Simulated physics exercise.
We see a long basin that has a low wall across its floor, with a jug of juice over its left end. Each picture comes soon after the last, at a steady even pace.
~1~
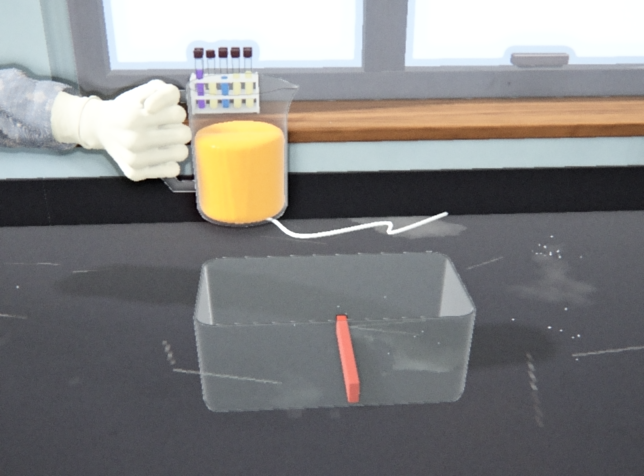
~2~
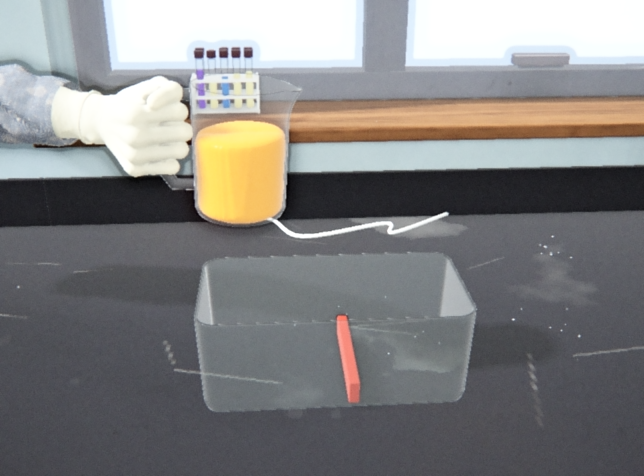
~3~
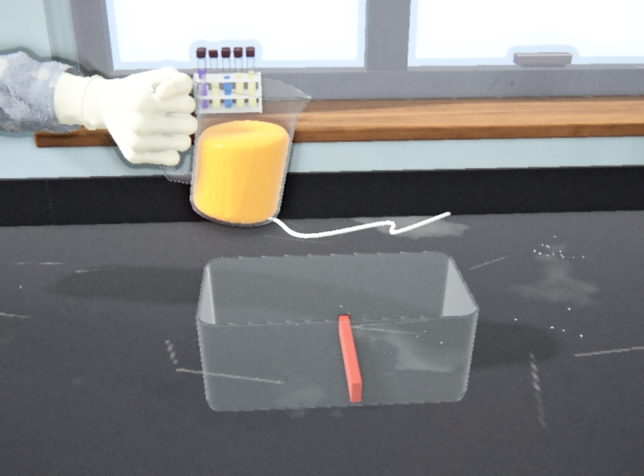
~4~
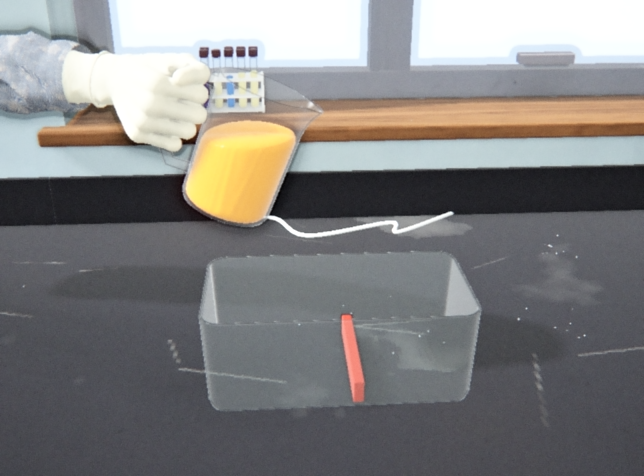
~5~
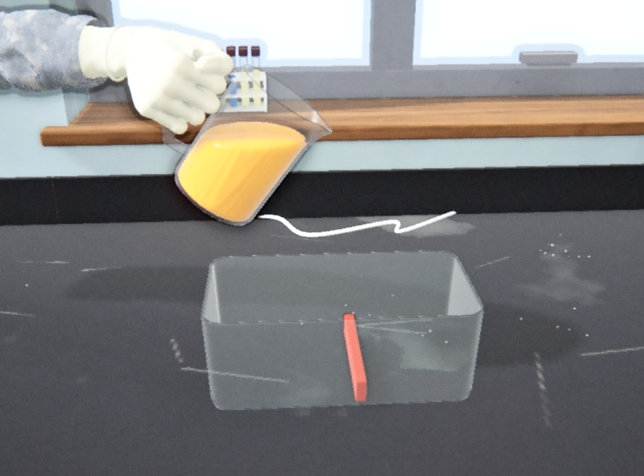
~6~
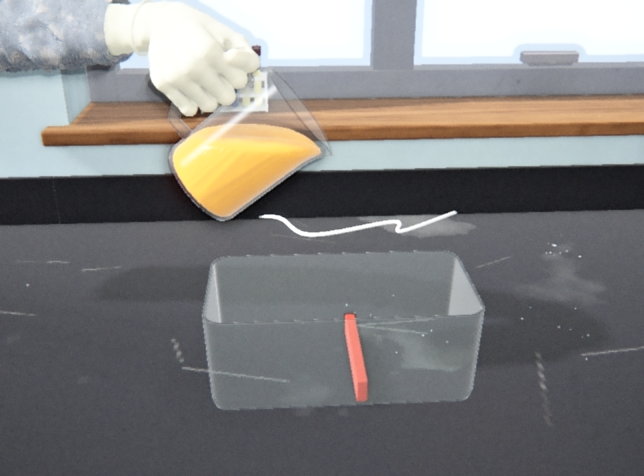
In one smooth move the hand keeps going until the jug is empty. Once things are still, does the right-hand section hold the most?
Yes: The fullest part is going to be the right one.
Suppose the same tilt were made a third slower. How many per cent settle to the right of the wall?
Near 80 parts in a hundred.
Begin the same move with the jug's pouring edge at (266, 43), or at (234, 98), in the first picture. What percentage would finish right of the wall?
Roughly 50 in a hundred the first time and 15 in a hundred the second.
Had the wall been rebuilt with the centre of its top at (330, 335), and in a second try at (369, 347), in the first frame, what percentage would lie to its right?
You'd get roughly 90 per cent the first time and roughly 35 per cent the second.
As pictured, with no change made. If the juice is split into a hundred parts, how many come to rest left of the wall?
Some 20 per cent.
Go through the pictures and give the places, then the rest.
In the first picture, it leans 0°; its right rim is at (299, 85); the juice meets the walls at (195, 133) and (284, 131); the long basin's rim runs from (200, 291) to (460, 283); the wall's top is at (347, 348).
In the second picture, it leans 3°; its right rim is at (302, 88); the juice meets the walls at (197, 133) and (285, 132).
In the third picture, it leans 10°; its right rim is at (311, 96); the juice meets the walls at (199, 134) and (289, 132).
In the fourth picture, it leans 21°; its right rim is at (323, 110); the juice meets the walls at (201, 139) and (297, 134).
In the fifth picture, it leans 36°; its right rim is at (332, 130); the juice meets the walls at (191, 147) and (306, 137).
In the sixth picture, it leans 52°; its right rim is at (334, 153); the juice meets the walls at (176, 146) and (318, 142).
A moment on, the tilt is 107° and 59 per cent is still to pour, 0 is left of the wall and 10 right of it.
Next, the tilt is 114° and 12 per cent is still to pour, 6 is left of the wall and 65 right of it.
Then the tilt is 114° and 1 per cent is still to pour, 10 is left of the wall and 83 right of it.
Later the tilt is 114° and 0 per cent is still to pour, 15 is left of the wall and 82 right of it.
At rest 19 per cent lies left of the wall, 78 right of it and 3 outside.
